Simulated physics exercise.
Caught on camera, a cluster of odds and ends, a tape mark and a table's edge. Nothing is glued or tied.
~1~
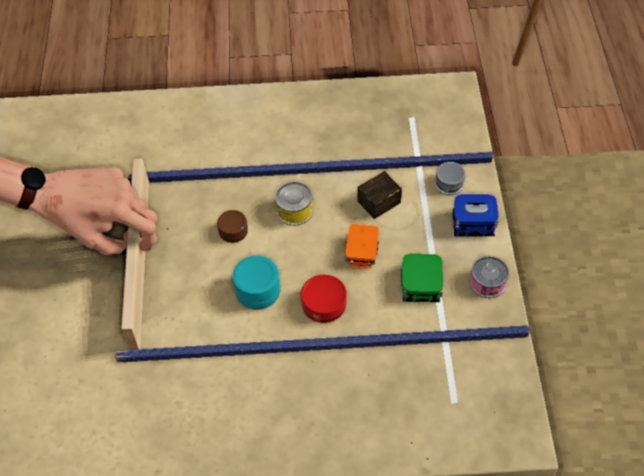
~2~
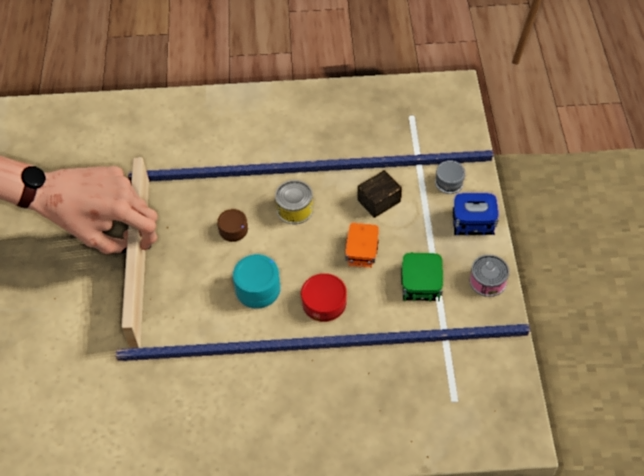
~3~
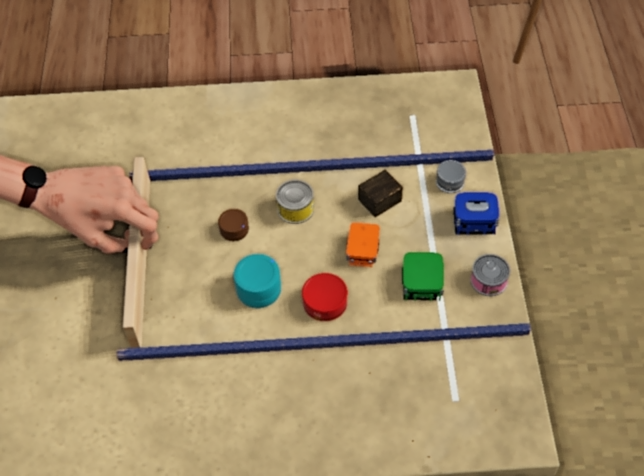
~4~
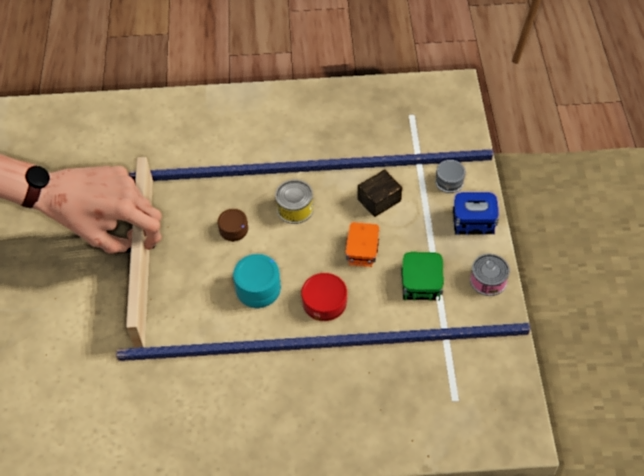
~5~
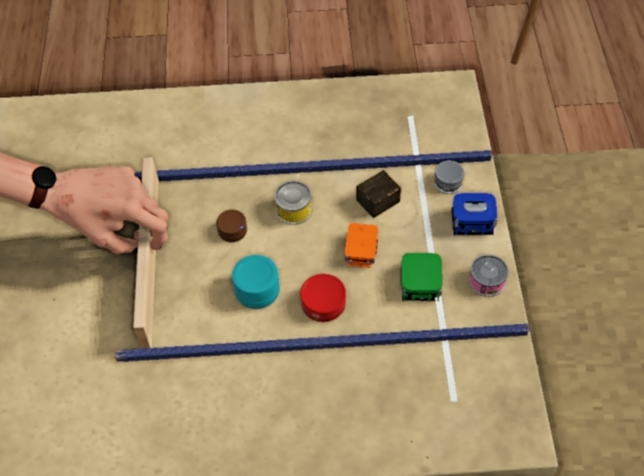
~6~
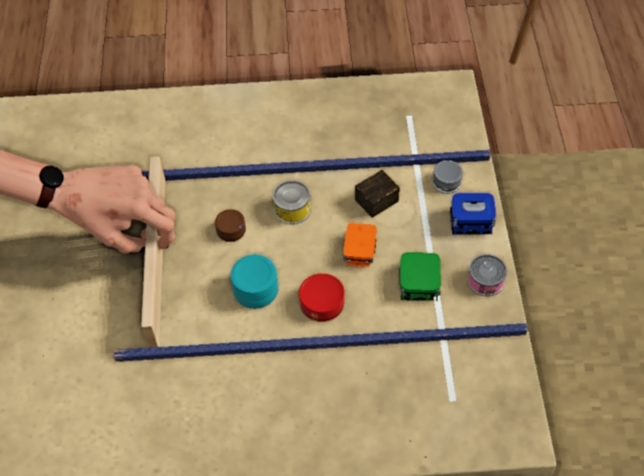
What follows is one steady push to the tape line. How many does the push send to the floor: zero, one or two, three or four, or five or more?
Outcome: The number that fall off is one or two.
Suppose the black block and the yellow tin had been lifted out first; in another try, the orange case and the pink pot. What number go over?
The counts: 1 and 0.
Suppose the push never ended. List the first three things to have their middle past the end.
The order is the pink pot, the blue case, the green case.
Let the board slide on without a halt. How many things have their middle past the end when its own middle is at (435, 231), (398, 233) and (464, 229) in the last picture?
Past the end: 2, 0 and 5.
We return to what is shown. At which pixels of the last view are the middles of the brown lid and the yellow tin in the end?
The brown lid stops around (439, 212); the yellow tin around (439, 183).
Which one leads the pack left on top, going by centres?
That is the blue case.
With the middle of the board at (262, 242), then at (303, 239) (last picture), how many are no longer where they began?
The counts are 4 and 4.
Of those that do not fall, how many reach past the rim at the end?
The number is 2.
Soon after, none off yet; pink pot at rest near (487, 275); blue case at rest near (473, 214); grey pot at rest near (448, 177).
Then, none off yet; pink pot moving near (498, 277); blue case at rest near (475, 215); grey pot at rest near (458, 175).
At rest, the number that fall off is one or two; fallen, pink pot.
